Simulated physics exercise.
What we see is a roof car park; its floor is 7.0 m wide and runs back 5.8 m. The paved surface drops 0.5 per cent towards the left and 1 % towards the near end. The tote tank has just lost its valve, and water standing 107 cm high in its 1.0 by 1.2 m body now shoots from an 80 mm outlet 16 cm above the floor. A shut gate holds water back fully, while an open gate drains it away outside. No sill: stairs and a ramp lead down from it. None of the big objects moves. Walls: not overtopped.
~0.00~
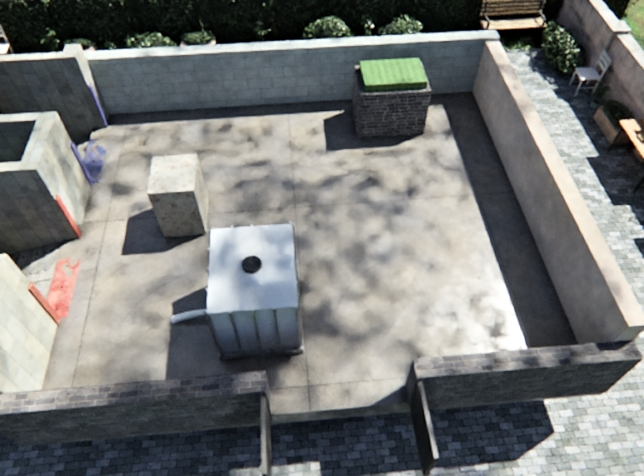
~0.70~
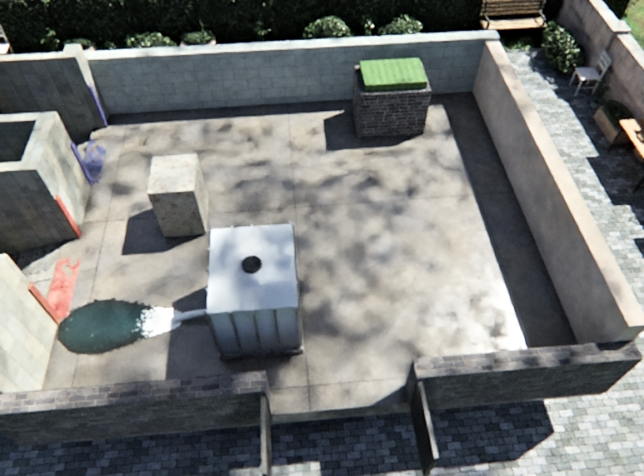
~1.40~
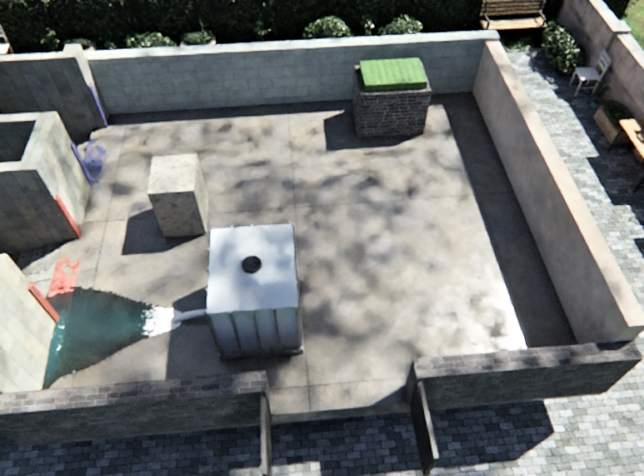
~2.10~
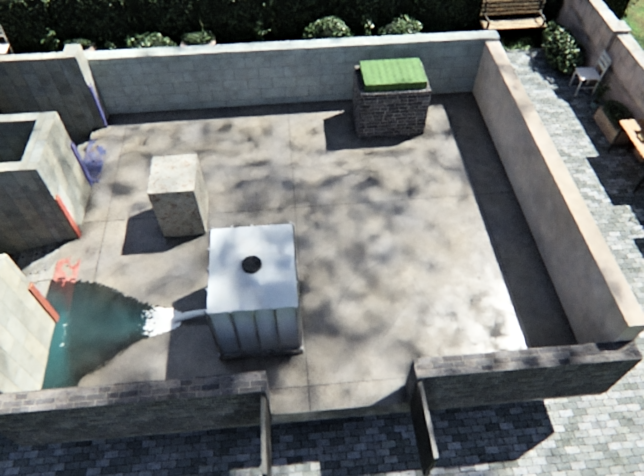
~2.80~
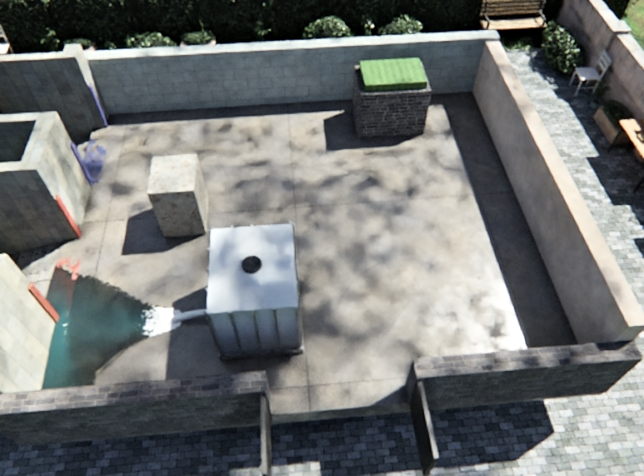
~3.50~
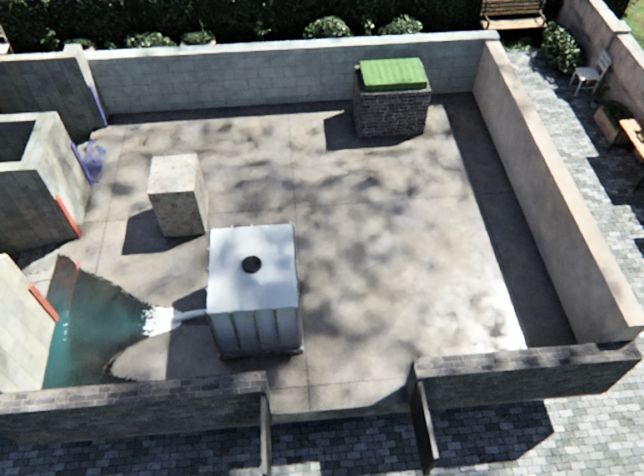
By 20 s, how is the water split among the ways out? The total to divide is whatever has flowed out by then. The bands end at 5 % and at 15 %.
The gate takes from 5 to 15 %; the stair shaft (marked blue) takes under 5 %; the down ramp (marked red) takes above 15 %.
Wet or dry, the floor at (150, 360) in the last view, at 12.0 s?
Soaked.
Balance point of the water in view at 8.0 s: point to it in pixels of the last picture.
Near (119, 358) in the last picture.
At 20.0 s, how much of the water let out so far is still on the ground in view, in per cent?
About 42 in a hundred.
After 5.0 s water covers 10 % of the floor and is deepest (7 cm) near (55, 337); gone so far, the gate 0 %, the stair shaft (marked blue) 0 %, the down ramp (marked red) 8 %.
After 8.0 s water covers 15 % of the floor and is deepest (7 cm) near (55, 337); gone so far, the gate 0 %, the stair shaft (marked blue) 0 %, the down ramp (marked red) 16 %.
After 12.0 s water covers 15 % of the floor and is deepest (7 cm) near (55, 337); gone so far, the gate 1 %, the stair shaft (marked blue) 0 %, the down ramp (marked red) 26 %.
After 16.0 s water covers 20 % of the floor and is deepest (6 cm) near (55, 337); gone so far, the gate 4 %, the stair shaft (marked blue) 0 %, the down ramp (marked red) 38 %.
After 20.0 s water covers 20 % of the floor and is deepest (6 cm) near (36, 416); gone so far, the gate 8 %, the stair shaft (marked blue) 0 %, the down ramp (marked red) 50 %.
